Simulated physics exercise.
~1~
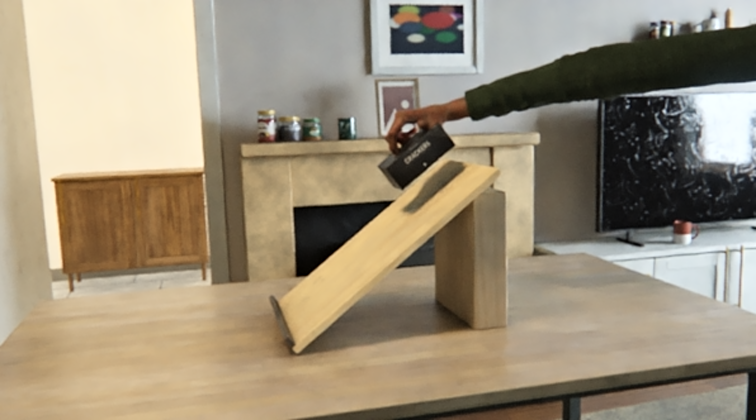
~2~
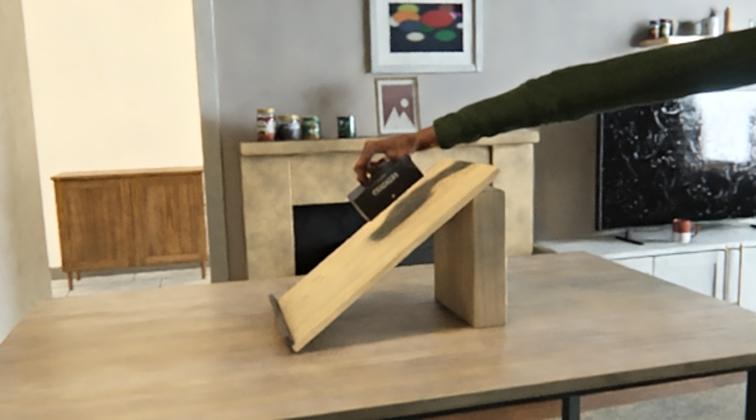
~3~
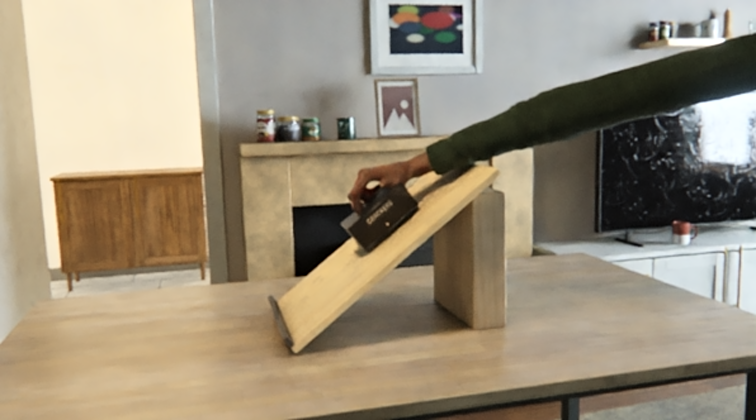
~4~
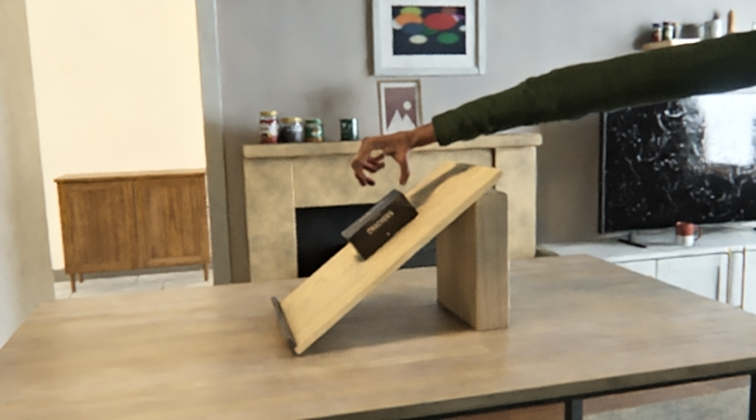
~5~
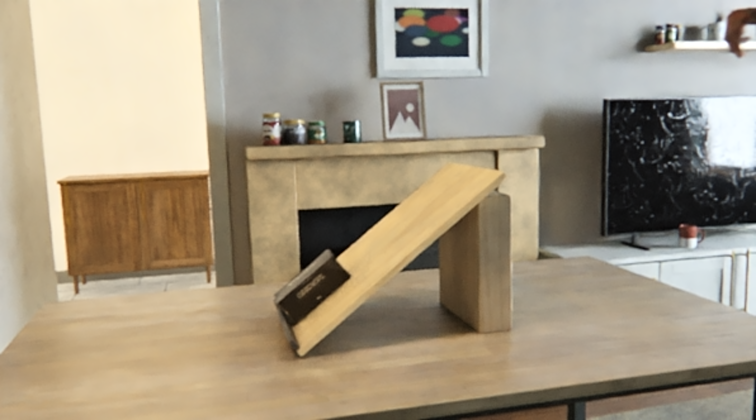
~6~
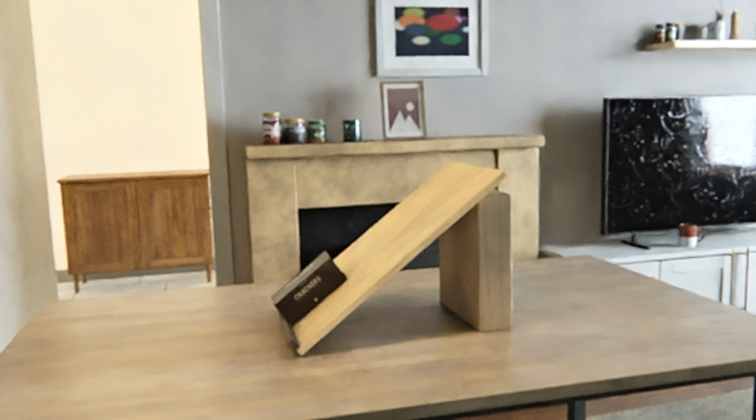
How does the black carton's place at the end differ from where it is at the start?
At the start the black carton is held in a hand near the top of the sloping board. By the end it rests at the board's lower left end, with no hand on it.
